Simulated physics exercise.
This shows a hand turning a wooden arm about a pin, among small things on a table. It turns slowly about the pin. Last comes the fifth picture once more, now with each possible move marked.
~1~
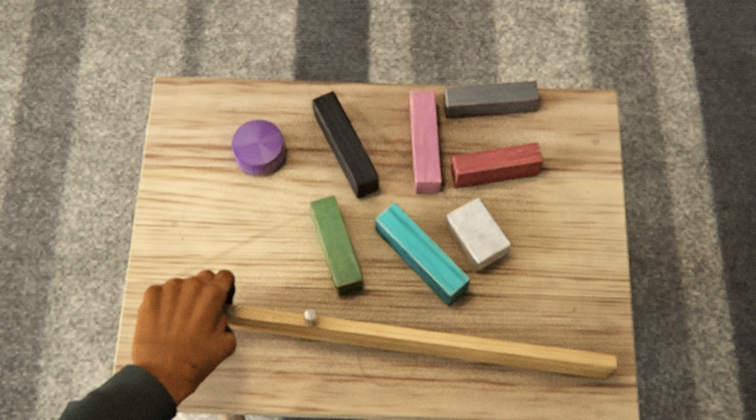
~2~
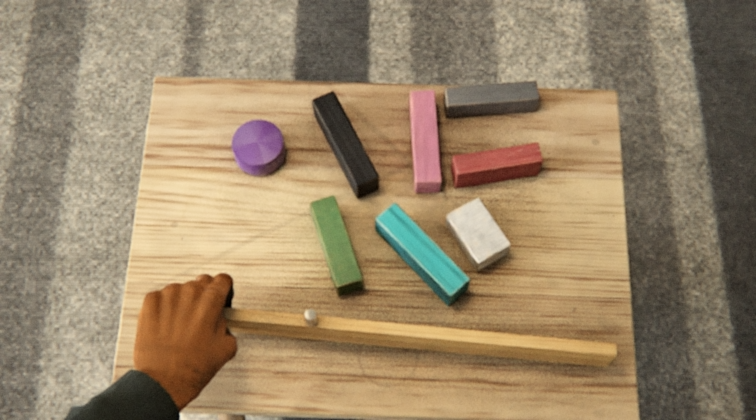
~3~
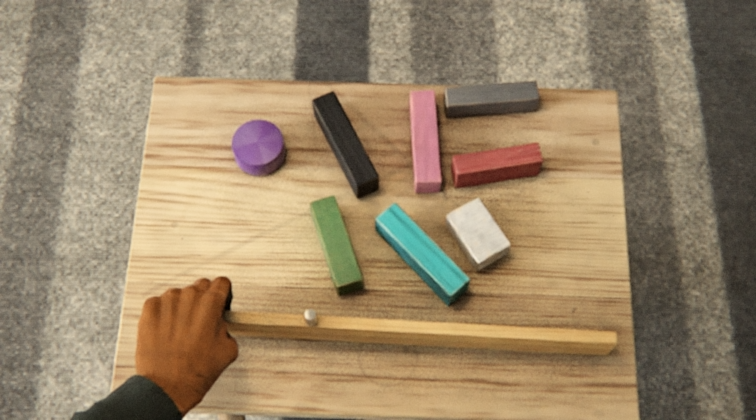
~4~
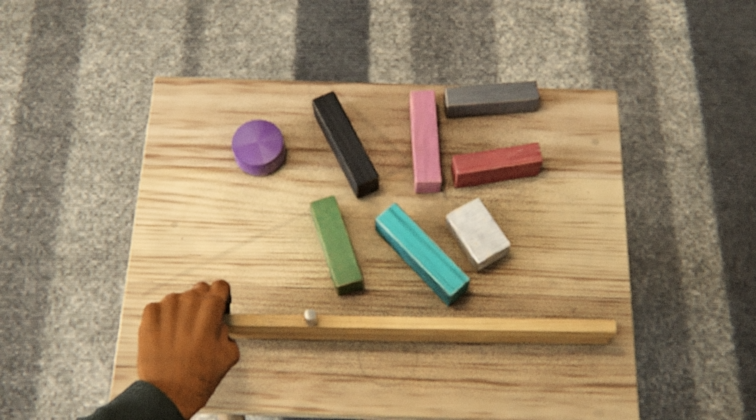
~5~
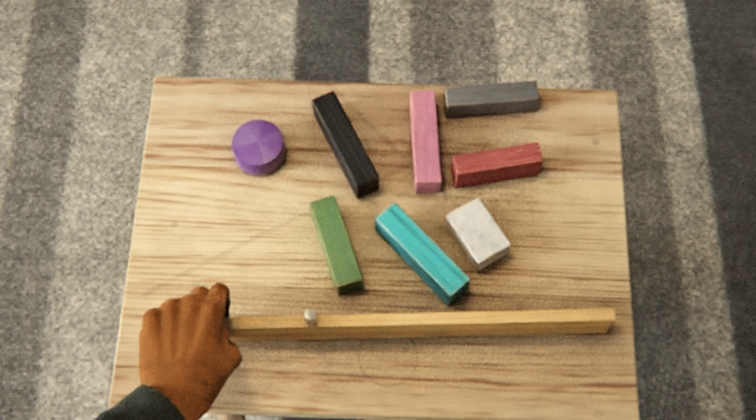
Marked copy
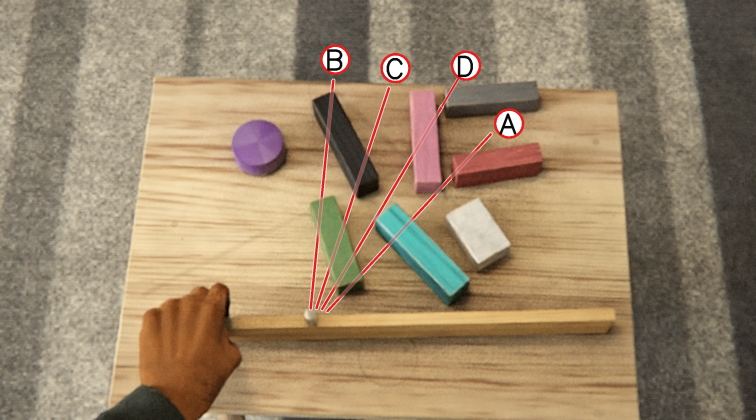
On a wooden table, a hand slowly swings a wooden arm's right end slightly upward.
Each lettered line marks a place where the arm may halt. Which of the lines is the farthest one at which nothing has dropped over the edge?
Line A.
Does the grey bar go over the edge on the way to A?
By then, no.
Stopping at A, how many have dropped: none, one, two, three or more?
By then, none.
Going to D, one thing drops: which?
The grey bar.
On the copy, A at (413, 220); B at (322, 189); C at (355, 193); D at (384, 203).
On A. First, arm (459, 272); turquoise stick (413, 235); grey bar (491, 100).
Then, arm (436, 232); pink bar (417, 128); black stick (328, 124).
Finally, arm (413, 211); grey bar (489, 93); pink bar (404, 114); nothing has fallen.
By contrast, B drops the red bar, pink bar and grey bar; C drops the red bar, pink bar and grey bar; D drops the grey bar.
